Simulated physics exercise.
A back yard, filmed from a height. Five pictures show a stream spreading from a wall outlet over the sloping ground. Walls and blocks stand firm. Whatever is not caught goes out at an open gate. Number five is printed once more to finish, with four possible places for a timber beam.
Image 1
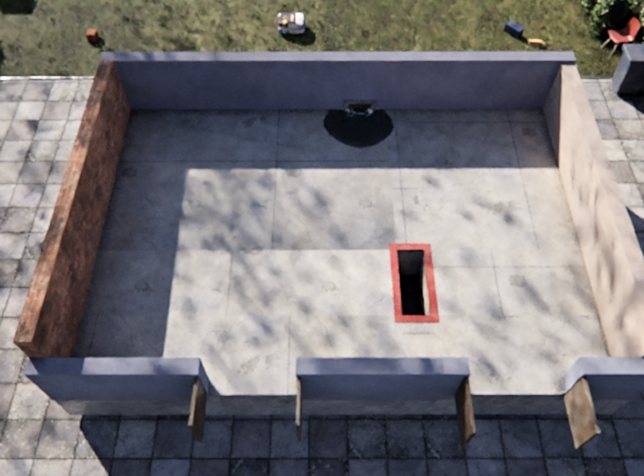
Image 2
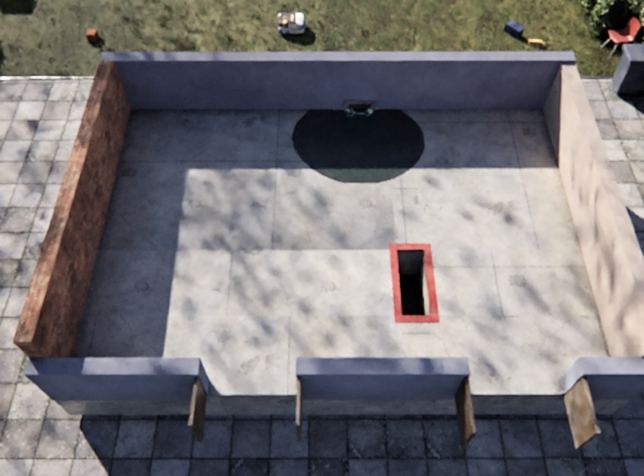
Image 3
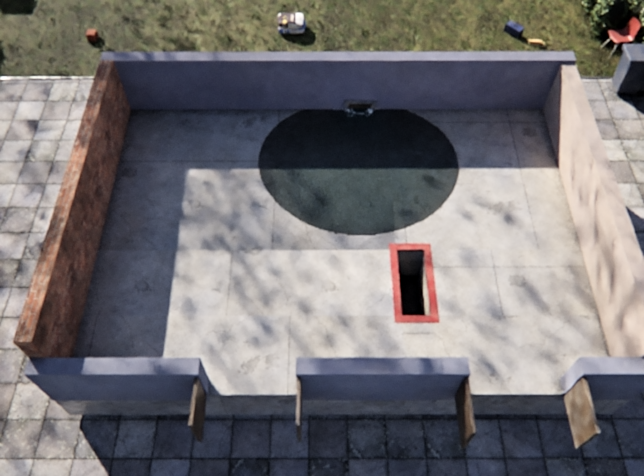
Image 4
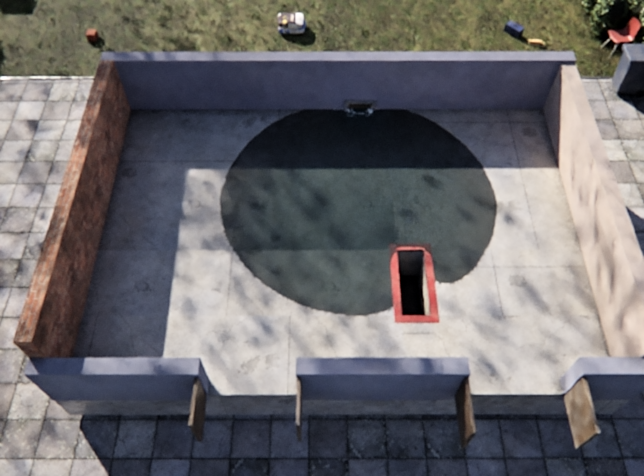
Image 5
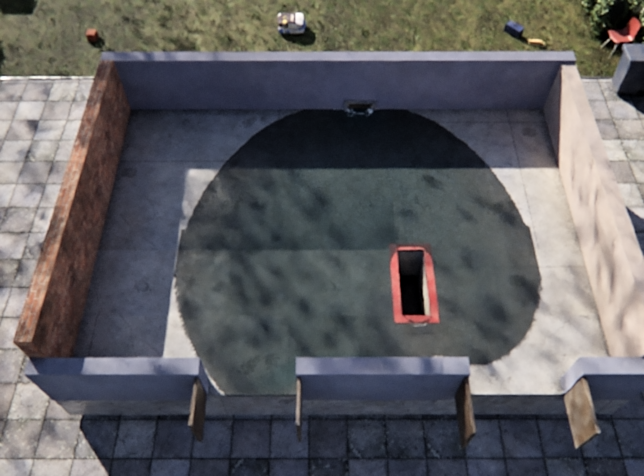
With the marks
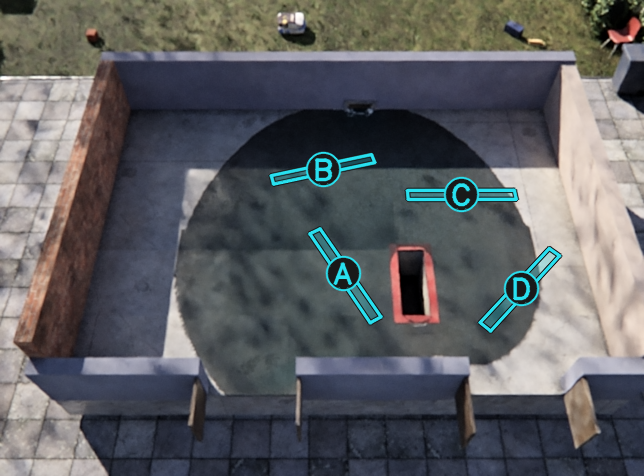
A dark patch of water spread across the pale floor of a walled yard from an opening in the back wall, growing wider until it surrounded the red-edged pit and reached the front wall.
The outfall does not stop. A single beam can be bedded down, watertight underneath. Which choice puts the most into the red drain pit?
Spot A.
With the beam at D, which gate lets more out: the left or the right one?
The left one.
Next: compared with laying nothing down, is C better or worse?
It is worse.
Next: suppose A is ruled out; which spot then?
Here it is spot D.
In cyan, A from (315, 231) to (375, 319); B from (272, 179) to (373, 158); C from (407, 194) to (515, 194); D from (485, 326) to (554, 252).
If A is chosen, about 40 % of the stream goes into the red drain pit, about 58 % out by the gates.
If B is chosen, about 17 % of the stream goes into the red drain pit, about 82 % out by the gates.
If C is chosen, about 18 % of the stream goes into the red drain pit, about 81 % out by the gates.
If D is chosen, about 29 % of the stream goes into the red drain pit, about 69 % out by the gates.
